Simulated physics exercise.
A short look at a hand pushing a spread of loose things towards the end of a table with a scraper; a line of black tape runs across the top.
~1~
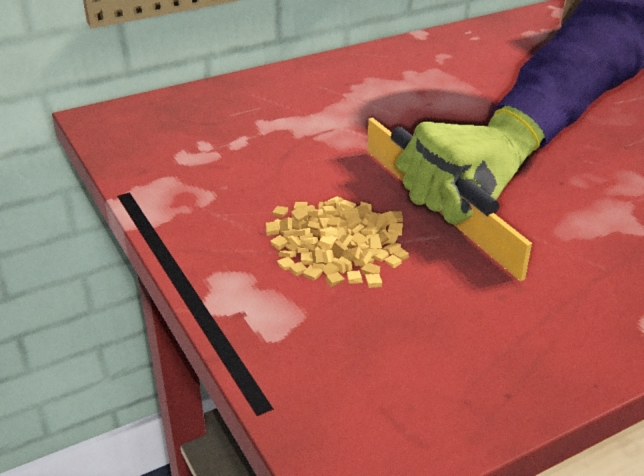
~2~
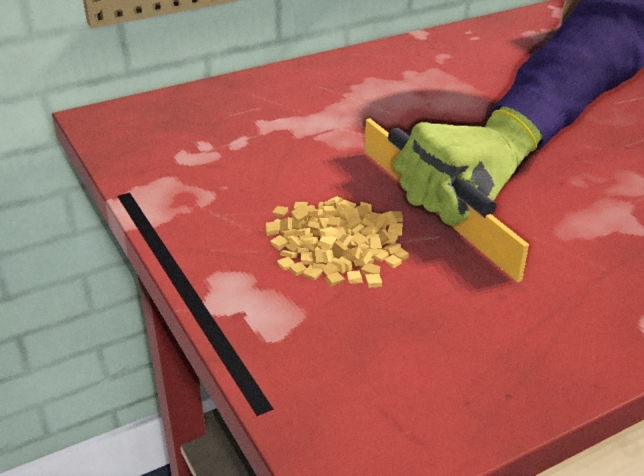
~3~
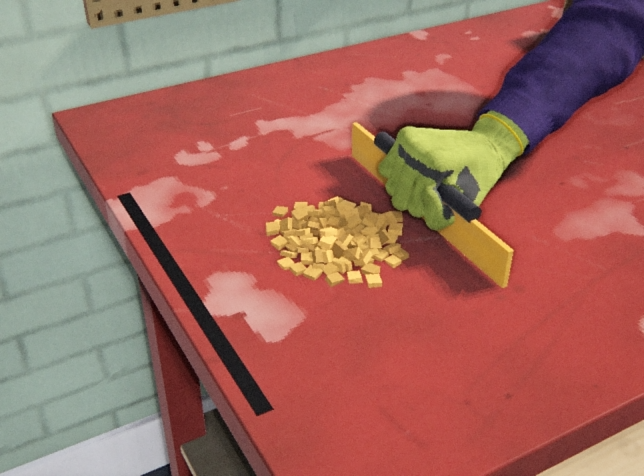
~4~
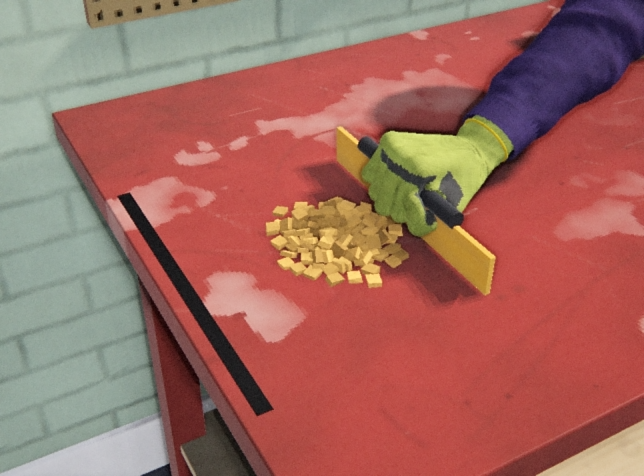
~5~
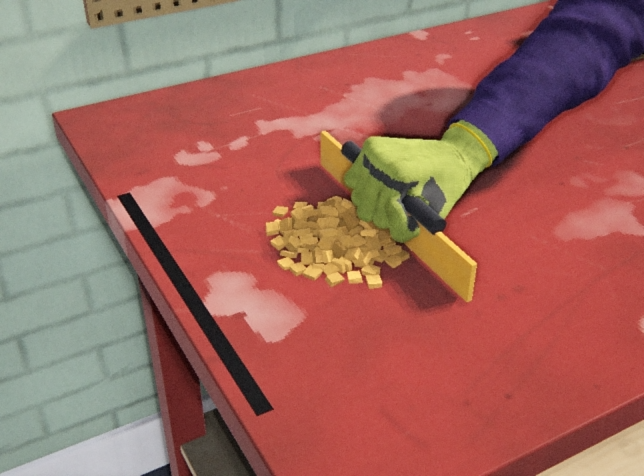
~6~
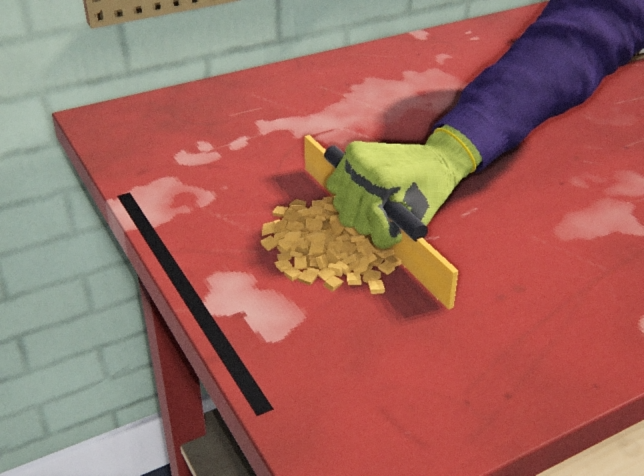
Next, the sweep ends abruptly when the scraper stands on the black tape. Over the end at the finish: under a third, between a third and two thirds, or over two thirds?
Lost: Over two thirds of the heap.
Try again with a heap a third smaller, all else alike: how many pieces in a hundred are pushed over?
Some 90 per cent.
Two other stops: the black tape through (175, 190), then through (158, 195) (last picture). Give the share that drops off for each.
In turn 20 and 40 in a hundred.
Just after the last frame, scraper still moving, near (276, 226); heap all on the table, its front near (195, 300).
A moment on, scraper stopped at the black tape; heap the larger part over the edge.
Further on, scraper stopped at the black tape; heap almost all over the edge.
When it is over, scraper stopped at the black tape; heap almost all over the edge.
